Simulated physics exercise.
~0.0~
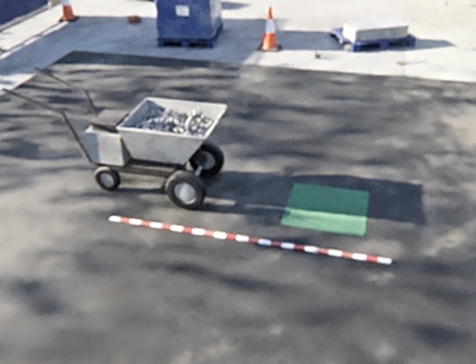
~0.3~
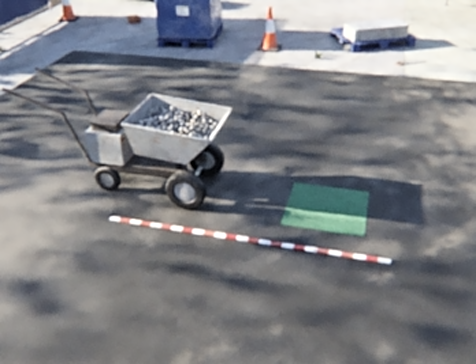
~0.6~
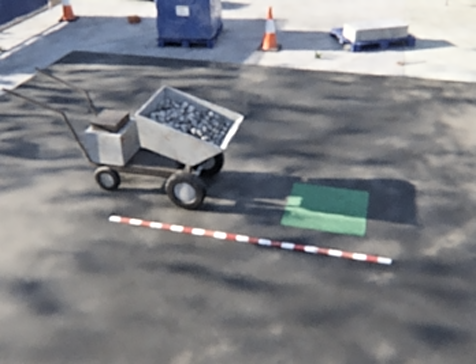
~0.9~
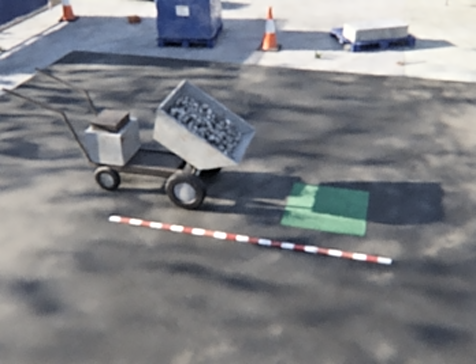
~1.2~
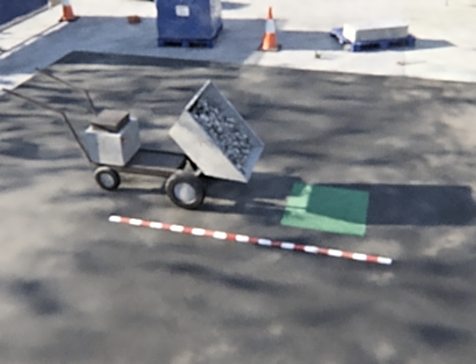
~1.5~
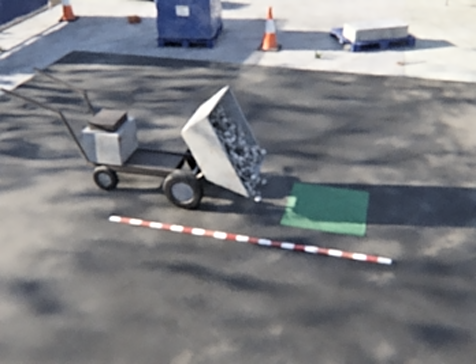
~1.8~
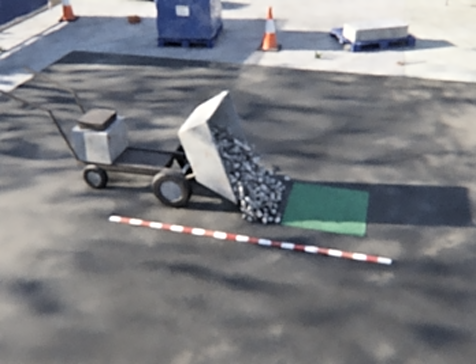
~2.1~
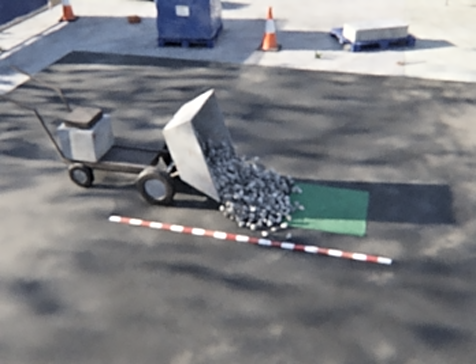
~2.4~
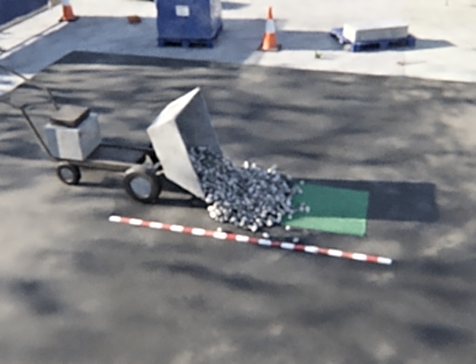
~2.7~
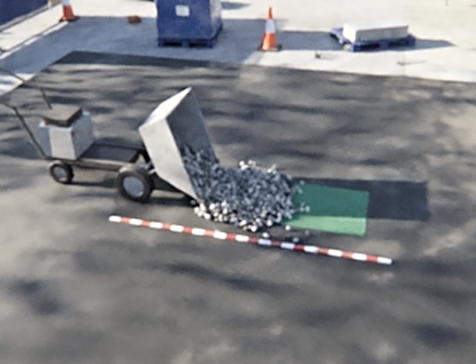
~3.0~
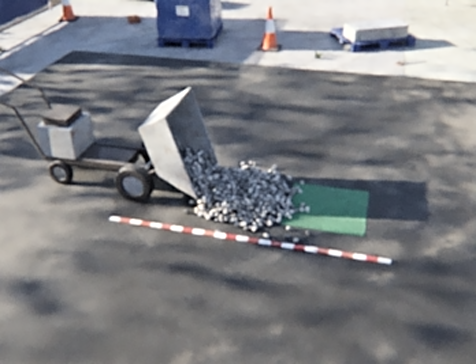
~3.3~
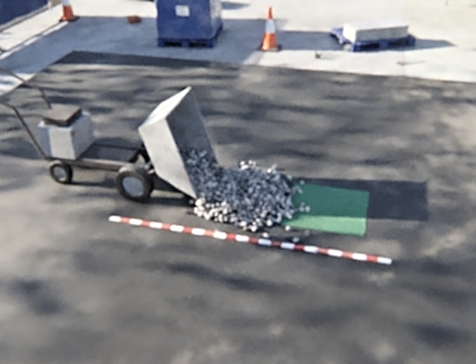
On sunlit tarmac, a motor barrow tips its skip rightward and backs left, spilling grey stones mostly short of a green sheet.
